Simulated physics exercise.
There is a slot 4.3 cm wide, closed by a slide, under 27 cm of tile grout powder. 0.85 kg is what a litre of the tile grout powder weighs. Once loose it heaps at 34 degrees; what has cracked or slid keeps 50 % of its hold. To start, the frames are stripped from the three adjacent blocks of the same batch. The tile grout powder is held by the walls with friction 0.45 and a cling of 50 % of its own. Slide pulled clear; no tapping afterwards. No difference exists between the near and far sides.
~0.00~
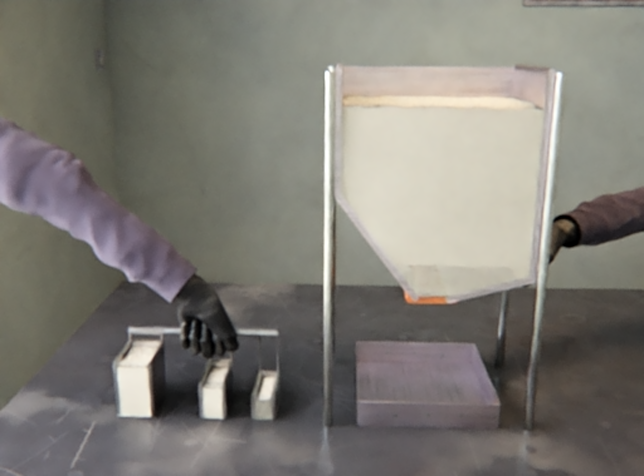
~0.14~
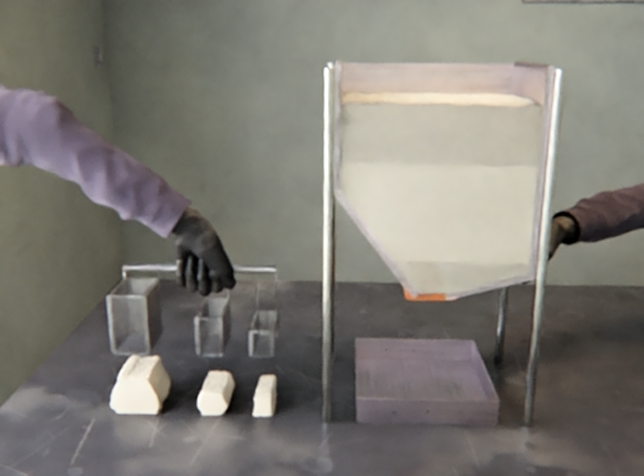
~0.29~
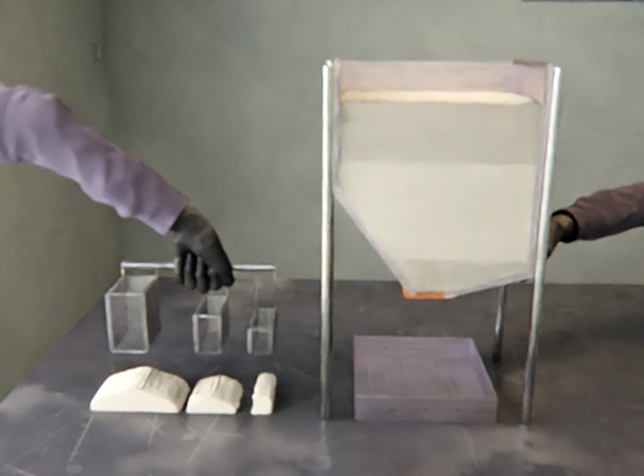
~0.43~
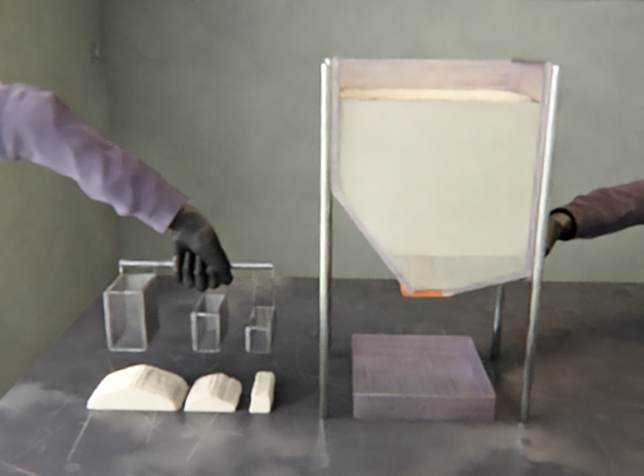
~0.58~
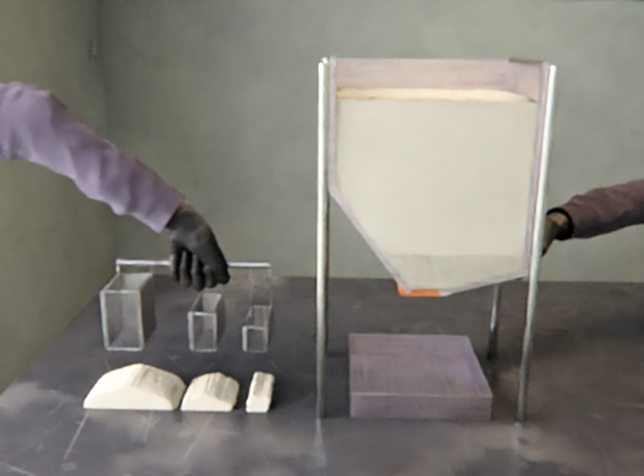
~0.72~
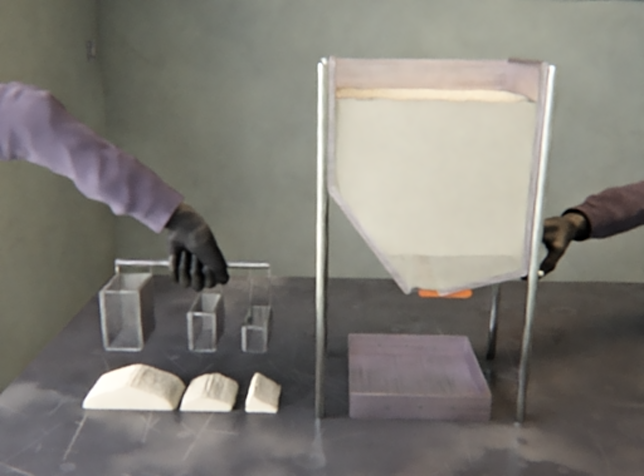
The footage shows a gloved hand lifting three joined clear molds off pale powder blocks, which slump into low mounds, the smallest more slowly, while another hand shifts an orange slide slightly rightward beneath a powder-filled hopper.
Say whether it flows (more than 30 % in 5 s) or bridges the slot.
Streams out.
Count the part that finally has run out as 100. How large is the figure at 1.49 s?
I'd put it at around 10 %.
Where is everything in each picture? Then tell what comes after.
End of the slide at (448, 300), not yet moved; highest point of the tile grout powder at (459, 108); test blocks 8.1 cm, 5.0 cm, 3.2 cm high (left to right), in the first picture.
End of the slide at (447, 297), not yet moved; highest point of the tile grout powder at (458, 105); test blocks 6.0 cm, 3.6 cm, 3.1 cm high (left to right), in the second picture.
End of the slide at (446, 295), not yet moved; highest point of the tile grout powder at (457, 103); test blocks 3.7 cm, 2.4 cm, 3.0 cm high (left to right), in the third picture.
End of the slide at (444, 294), not yet moved; highest point of the tile grout powder at (456, 101); test blocks 3.7 cm, 2.4 cm, 2.9 cm high (left to right), in the fourth picture.
End of the slide at (441, 293), not yet moved; highest point of the tile grout powder at (453, 101); test blocks 3.7 cm, 2.4 cm, 2.8 cm high (left to right), in the fifth picture.
End of the slide at (461, 294), moved 2.9 cm; highest point of the tile grout powder at (452, 101); test blocks 3.7 cm, 2.4 cm, 2.6 cm high (left to right), in the sixth picture.
By 1.07 s, 1 % has run out.
By 1.49 s, 7 % has run out.
By 1.90 s, 13 % has run out.
By 2.32 s, 18 % has run out.
By 5.62 s, at the end, 62 % has run out.
